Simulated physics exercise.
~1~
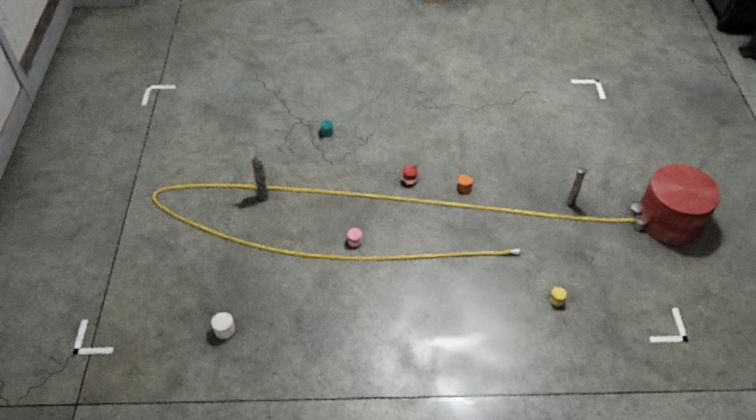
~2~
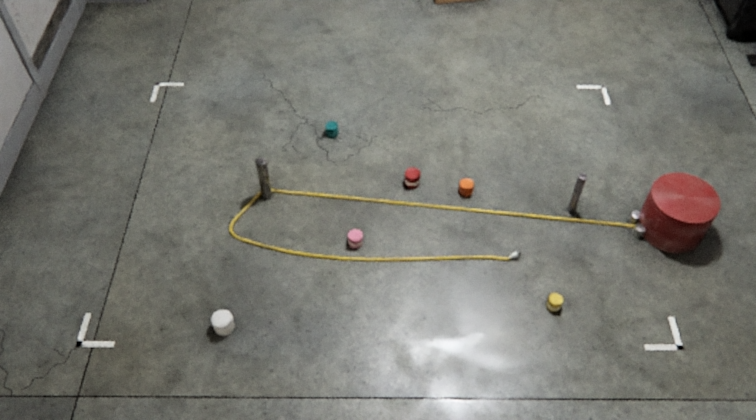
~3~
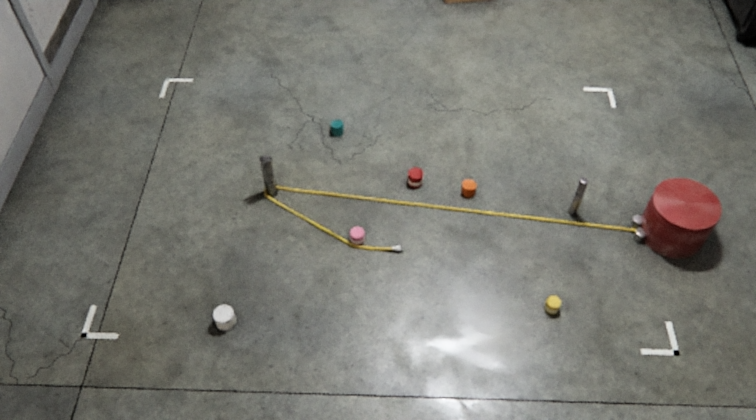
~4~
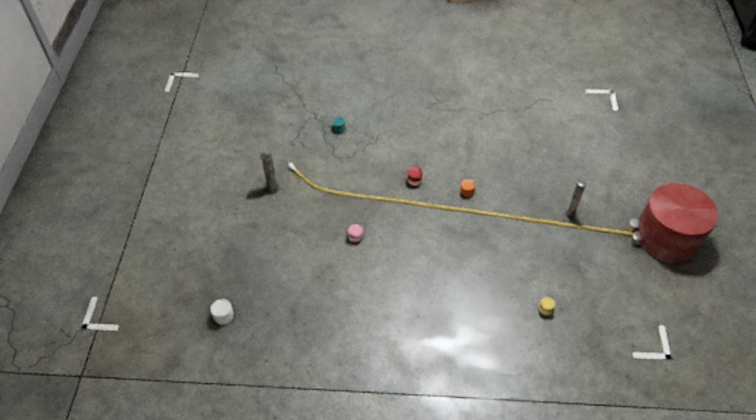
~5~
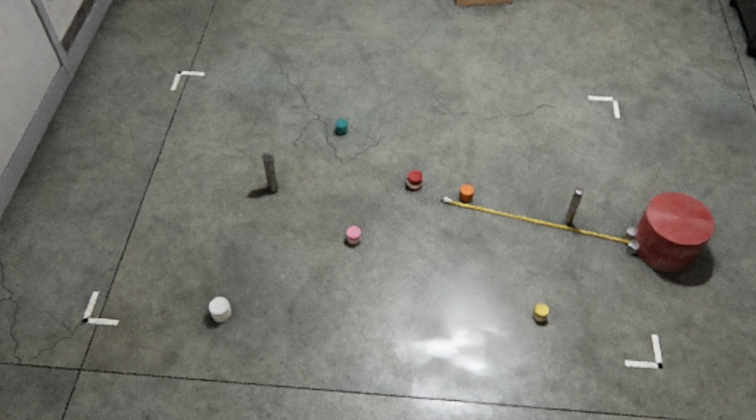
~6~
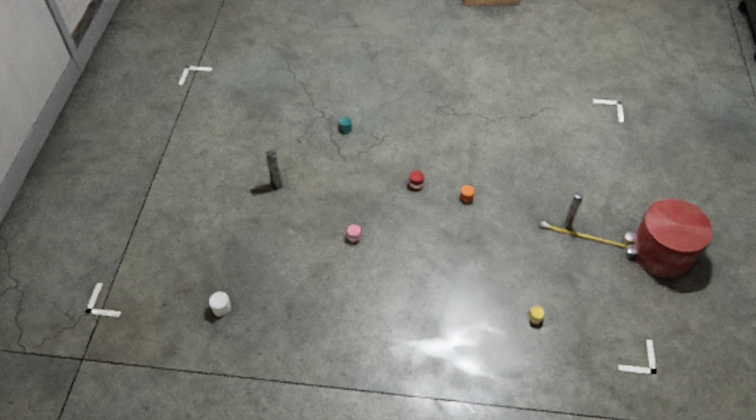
At first, a long yellow lead runs left from a red reel across a grey workshop floor, bends widely around the far post and doubles back beneath a pink canister. Red, orange and teal containers sit above it, with white and yellow ones below. The reel draws the lead in, and the loop tightens against the left post. The loose end then slides back leftward past the pink canister, rounds the post and trails right toward the reel. It passes the red and orange containers, which stay put. Finally, a short length remains out beside the right post, with all six containers apparently undisturbed.
